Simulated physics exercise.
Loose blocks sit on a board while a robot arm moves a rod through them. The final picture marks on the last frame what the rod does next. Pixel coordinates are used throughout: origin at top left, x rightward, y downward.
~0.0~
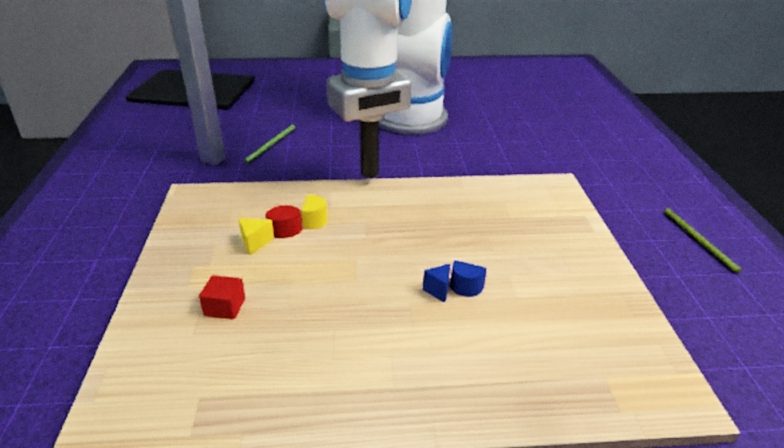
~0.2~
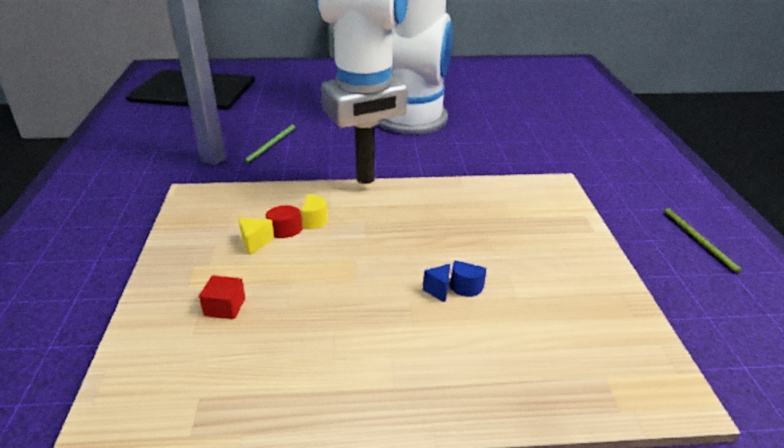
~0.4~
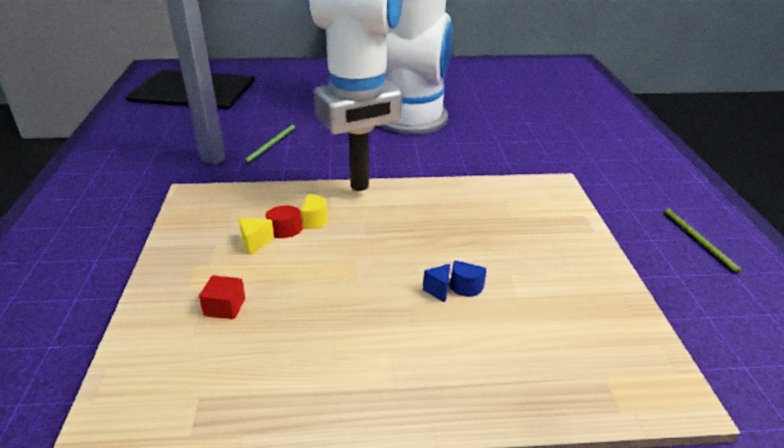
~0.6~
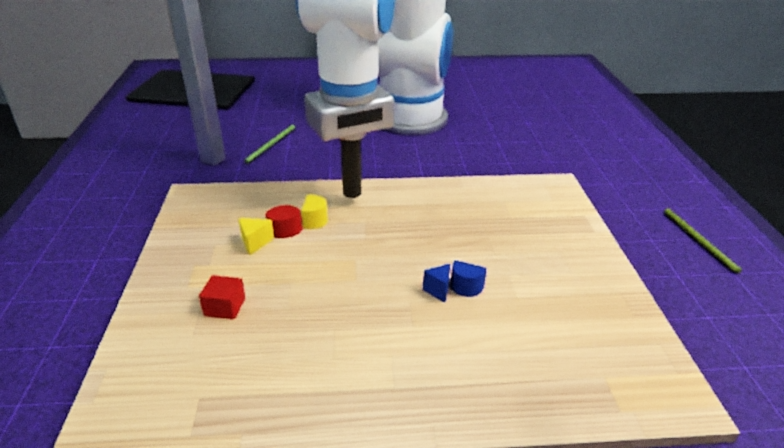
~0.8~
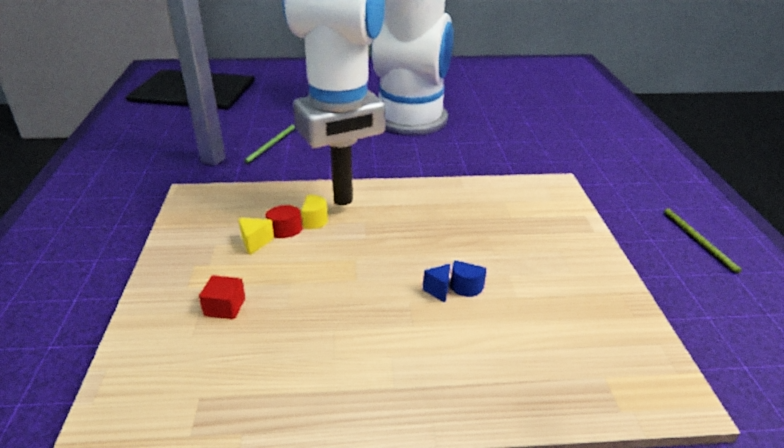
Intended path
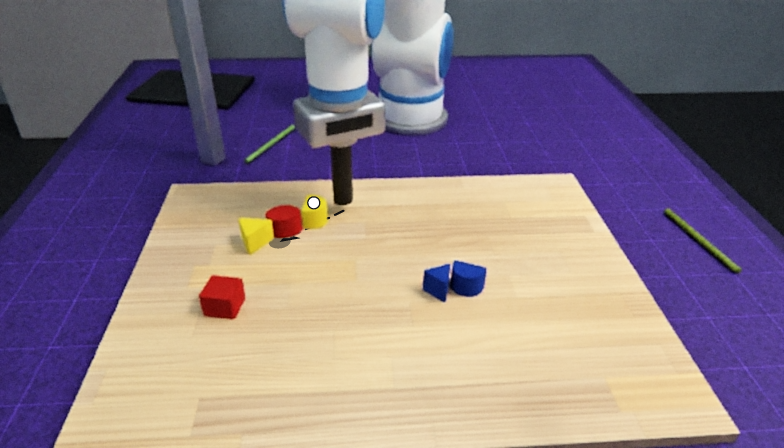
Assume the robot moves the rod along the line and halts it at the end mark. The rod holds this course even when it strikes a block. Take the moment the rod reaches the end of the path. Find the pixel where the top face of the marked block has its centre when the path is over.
I'd place it at (255, 232), taking the centre of its top.
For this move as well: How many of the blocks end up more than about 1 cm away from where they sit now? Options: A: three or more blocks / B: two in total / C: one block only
Option A.
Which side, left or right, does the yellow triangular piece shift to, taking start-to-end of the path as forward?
To the path's right.
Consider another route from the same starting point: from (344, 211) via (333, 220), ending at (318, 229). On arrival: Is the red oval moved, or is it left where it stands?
At the moment the path ends, the red oval no longer stands where it did.
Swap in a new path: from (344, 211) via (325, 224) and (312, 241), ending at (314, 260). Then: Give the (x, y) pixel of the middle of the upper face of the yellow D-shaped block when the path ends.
I'd place it at (286, 225), taking the centre of its top.
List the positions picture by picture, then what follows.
In the first frame, rod tip at (370, 173); block tops, yellow triangular piece at (253, 224); red oval at (283, 212); yellow D-shaped block at (314, 203).
In the second frame, rod at (366, 180); blocks unchanged.
In the third frame, rod at (360, 186); blocks unchanged.
In the fourth frame, rod at (352, 193); blocks unchanged.
In the fifth frame, rod at (343, 201); yellow triangular piece at (253, 224); red oval at (283, 212); yellow D-shaped block at (314, 203).
Path on the board, straight from (344, 211) to (280, 242); the dot is on the yellow D-shaped block.
What follows on the original path. One third of the way, rod at (322, 210); yellow triangular piece at (249, 226); red oval at (277, 216), turned 40° clockwise; yellow D-shaped block at (302, 211), turned 25° anticlockwise.
Two thirds of the way, rod at (301, 220); yellow triangular piece at (231, 232), turned 40° clockwise; red oval at (255, 224), turned 60° clockwise; yellow D-shaped block at (281, 222), turned 30° anticlockwise.
At the end, rod at (278, 231); yellow triangular piece at (204, 237), turned 50° clockwise; red oval at (230, 231), turned 75° clockwise; yellow D-shaped block at (255, 232), turned 15° anticlockwise.
